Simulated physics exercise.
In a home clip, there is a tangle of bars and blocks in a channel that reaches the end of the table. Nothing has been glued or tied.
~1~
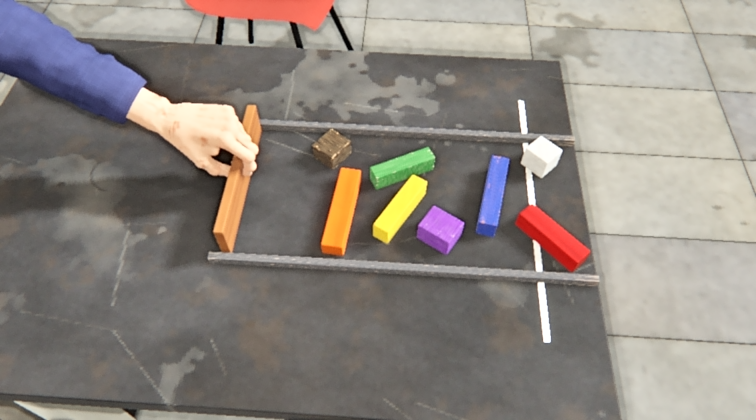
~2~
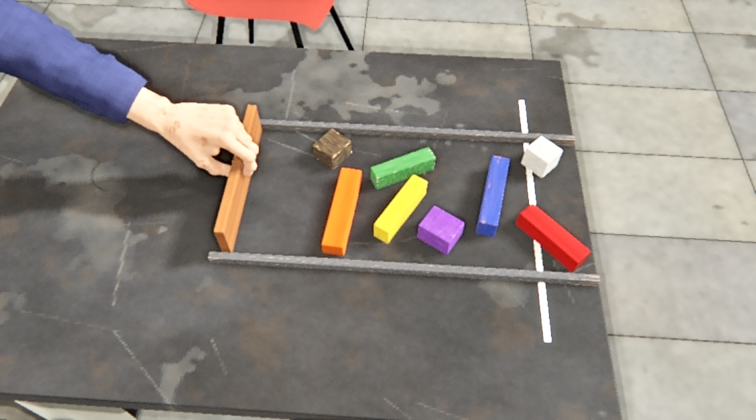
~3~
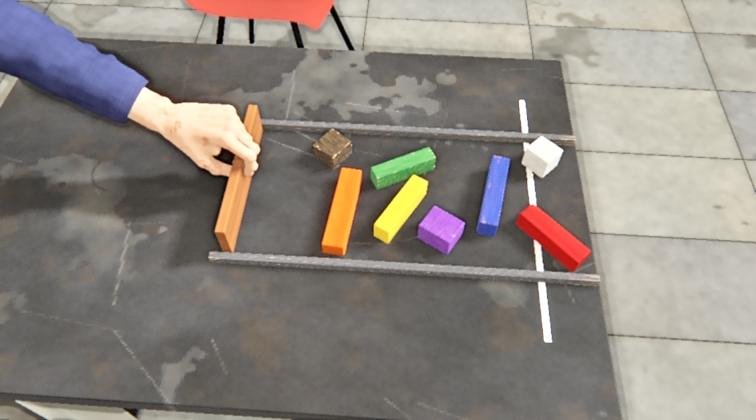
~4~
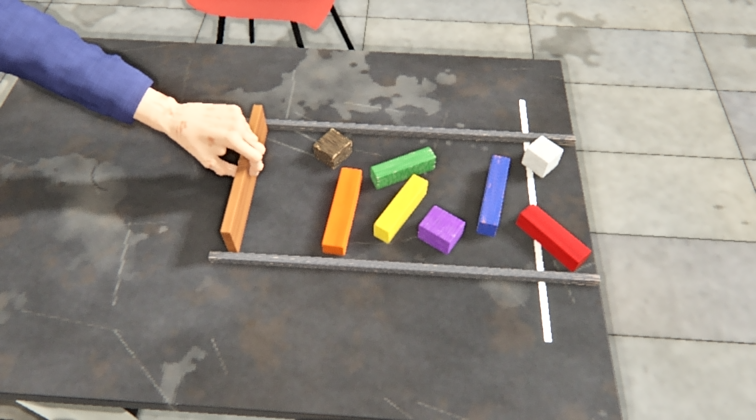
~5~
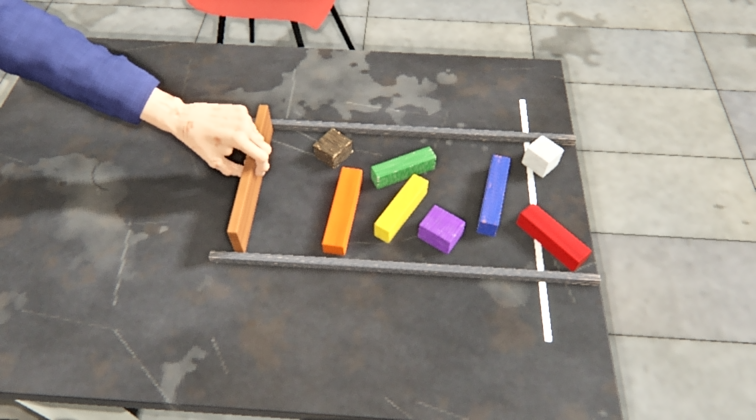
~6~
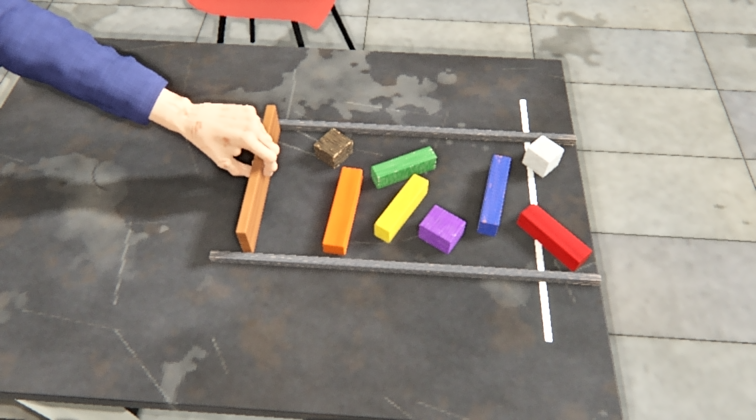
A hand in a blue sleeve slid a wooden board a short way right between two rails on a dark table, while the colorful bars and blocks ahead of it stayed still, untouched.
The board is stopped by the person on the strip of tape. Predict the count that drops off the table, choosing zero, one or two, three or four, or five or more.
Dropped: Three or four.
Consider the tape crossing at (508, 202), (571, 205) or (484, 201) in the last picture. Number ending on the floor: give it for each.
Going through them in order, you'd see 1, 6 and 0.
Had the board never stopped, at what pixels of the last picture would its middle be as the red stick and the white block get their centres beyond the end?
I reckon its middle sits around (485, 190) and then around (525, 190).
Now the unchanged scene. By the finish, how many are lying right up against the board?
Result: 2 in all.
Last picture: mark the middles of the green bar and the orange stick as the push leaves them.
Reading them off: First (568, 164); then (548, 221).
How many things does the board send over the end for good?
Result - number fallen: 4.
Soon after, none off yet; red stick at rest near (553, 237); white block at rest near (543, 156); blue bar at rest near (494, 194).
After that, none off yet; red stick displaced a little near (569, 236); white block at rest near (543, 156); blue bar displaced a little near (521, 194).
In the end, the number that fall off is three or four; gone, purple block, blue bar, white block and red stick.
